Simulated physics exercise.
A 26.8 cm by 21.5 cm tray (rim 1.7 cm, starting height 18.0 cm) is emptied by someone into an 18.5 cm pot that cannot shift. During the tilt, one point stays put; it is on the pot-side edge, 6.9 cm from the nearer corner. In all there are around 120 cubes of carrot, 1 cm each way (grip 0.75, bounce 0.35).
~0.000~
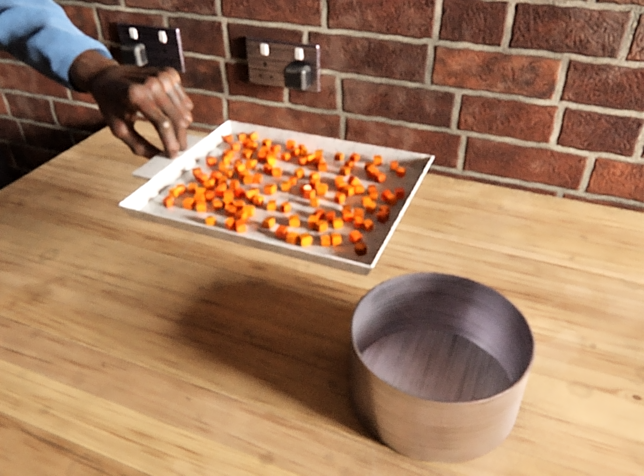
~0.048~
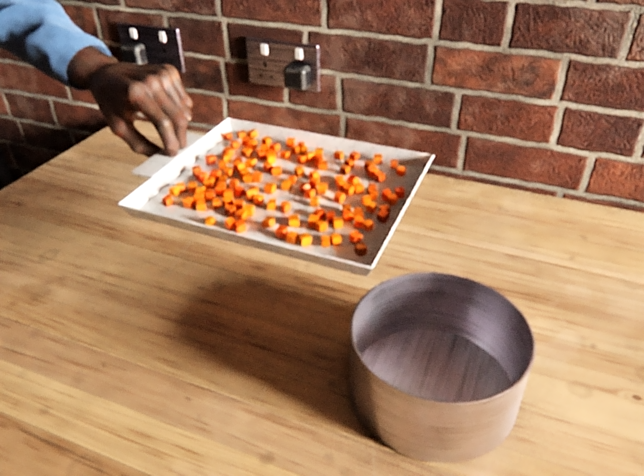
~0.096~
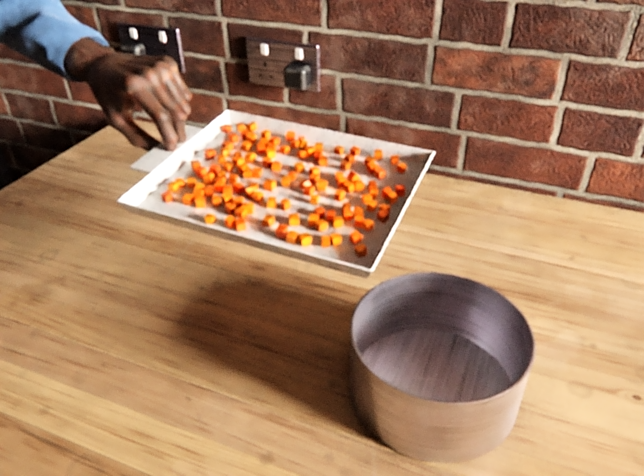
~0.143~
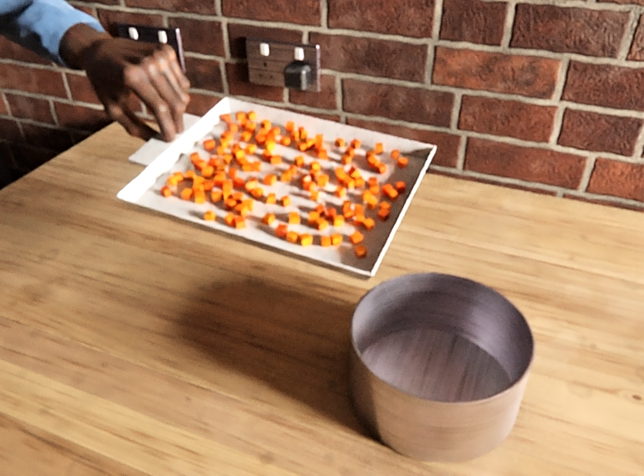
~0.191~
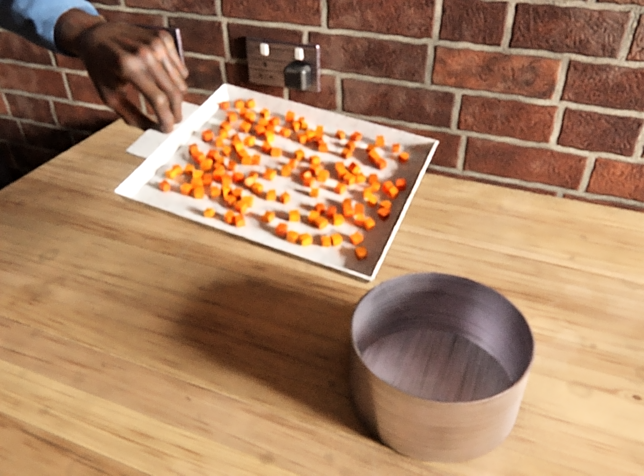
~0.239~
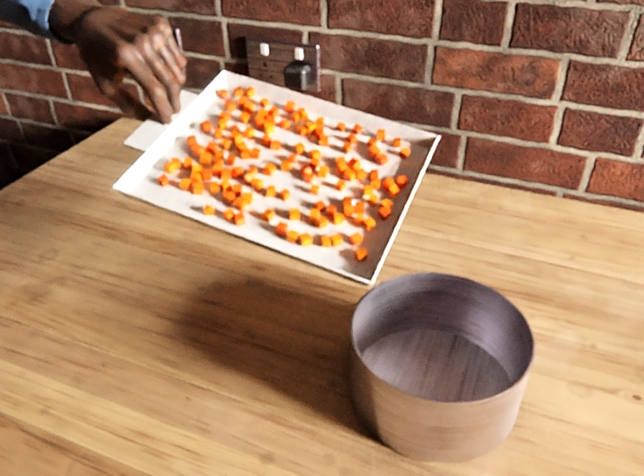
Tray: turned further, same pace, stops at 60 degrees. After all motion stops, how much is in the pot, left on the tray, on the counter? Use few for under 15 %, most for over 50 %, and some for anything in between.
Pot: Some, left on the tray: Some, counter: Some.
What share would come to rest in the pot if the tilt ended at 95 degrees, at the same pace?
It would land at about 45 percent.
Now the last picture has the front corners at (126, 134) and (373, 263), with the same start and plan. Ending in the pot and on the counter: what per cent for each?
In the pot: 35 per cent; on the counter: 25 per cent.
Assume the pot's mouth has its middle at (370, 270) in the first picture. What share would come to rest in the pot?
Something like 0 per cent would settle in it.
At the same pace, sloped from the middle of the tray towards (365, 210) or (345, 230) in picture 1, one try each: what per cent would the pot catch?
That would be close to 35 per cent, then close to 65 per cent.
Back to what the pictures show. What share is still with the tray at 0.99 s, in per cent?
Close to 40 in a hundred parts of the load.
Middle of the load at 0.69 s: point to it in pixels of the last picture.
Estimated load position: Around (306, 209).
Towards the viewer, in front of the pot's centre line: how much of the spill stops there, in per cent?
Roughly 100 per cent.
After 0.51 s, tilt 38 degrees; the tray holds 100 %, the pot 0 %.
After 0.69 s, tilt 53 degrees; the tray holds 100 %, the pot 0 %.
Then, at 0.99 s, tilt 60 degrees; the tray holds 40 %, the pot 20 %.
By 2.4 s all is still; pot 25 %, tray 35 %, counter 40 %.
